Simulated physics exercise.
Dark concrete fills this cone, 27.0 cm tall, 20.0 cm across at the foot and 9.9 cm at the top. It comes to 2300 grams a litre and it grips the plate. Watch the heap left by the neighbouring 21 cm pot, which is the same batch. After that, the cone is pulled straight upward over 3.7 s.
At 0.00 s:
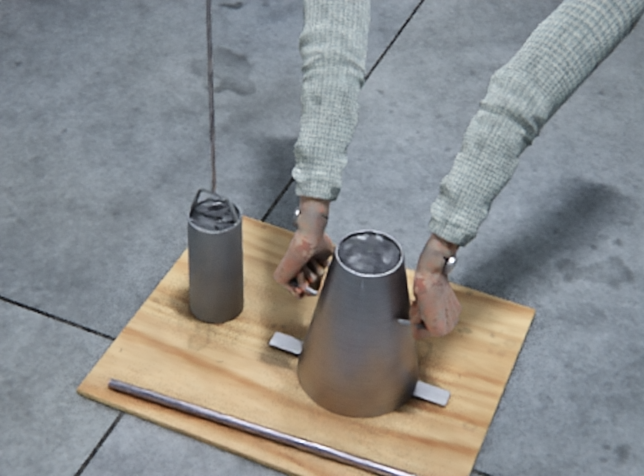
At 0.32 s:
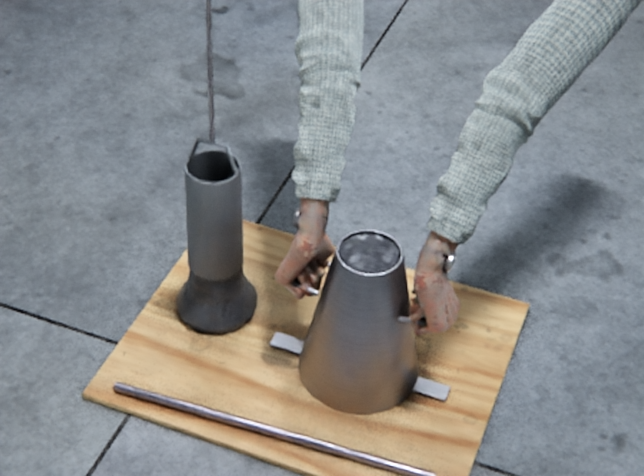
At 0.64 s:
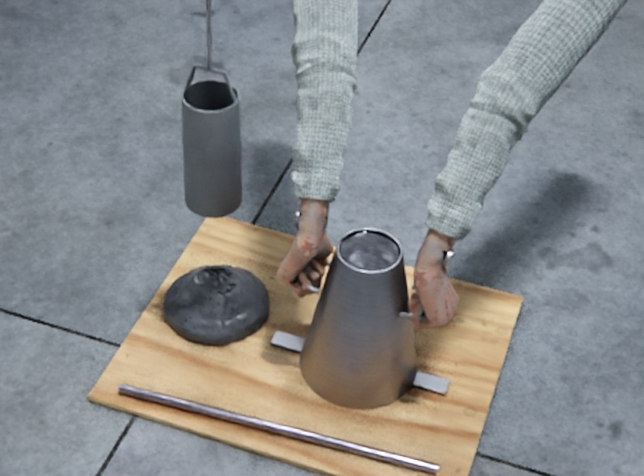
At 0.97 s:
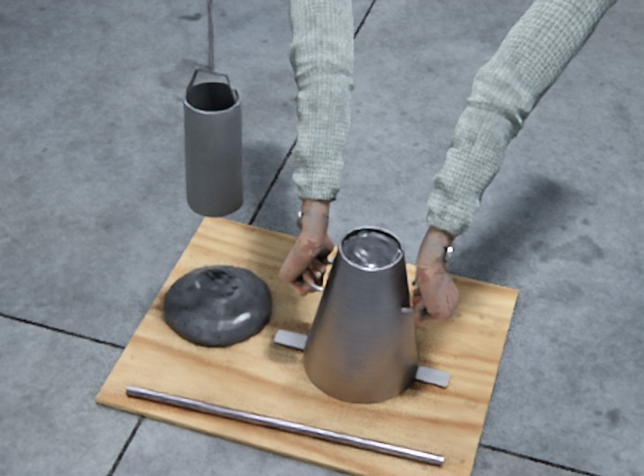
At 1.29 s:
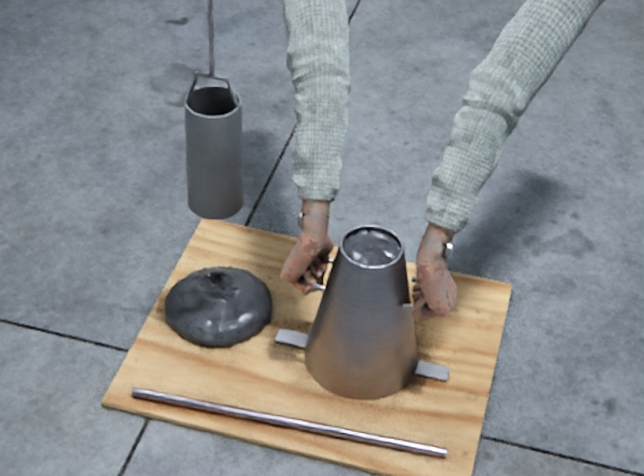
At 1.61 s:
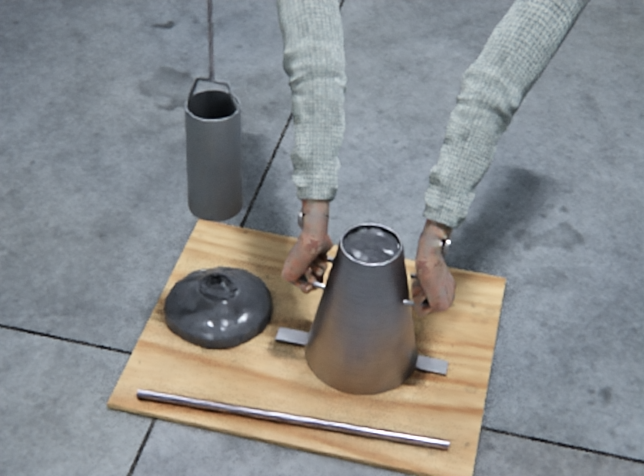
To begin with, a grey cylindrical pot stands on a wooden board beside a metal cone gripped by two hands in pale sleeves. The pot rises on its line, leaving a dark, wet heap that slumps into a low mound. The pot then hangs above the board while the heap settles slightly and the cone stays put.
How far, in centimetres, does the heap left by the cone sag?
Roughly 20 cm.
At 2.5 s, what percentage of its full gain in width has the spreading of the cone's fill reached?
60 per cent.
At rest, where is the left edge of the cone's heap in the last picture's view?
Near (255, 357).
By 2.5 s, the cone is up 5.9 cm; the dark concrete has come down 14 cm to 13 cm and is 32 cm wide.
By 3.5 s, the cone is up 17 cm; the dark concrete has come down 20 cm to 6.9 cm and is 38 cm wide.
By 4.4 s, the cone is up 28 cm; the dark concrete has come down 20 cm to 6.7 cm and is 39 cm wide.
By 5.5 s, the cone is clear; the dark concrete has come down 20 cm to 6.7 cm and is 39 cm wide.
By 6.0 s, at rest, the cone is clear; the dark concrete has come down 20 cm to 6.7 cm and is 39 cm wide.
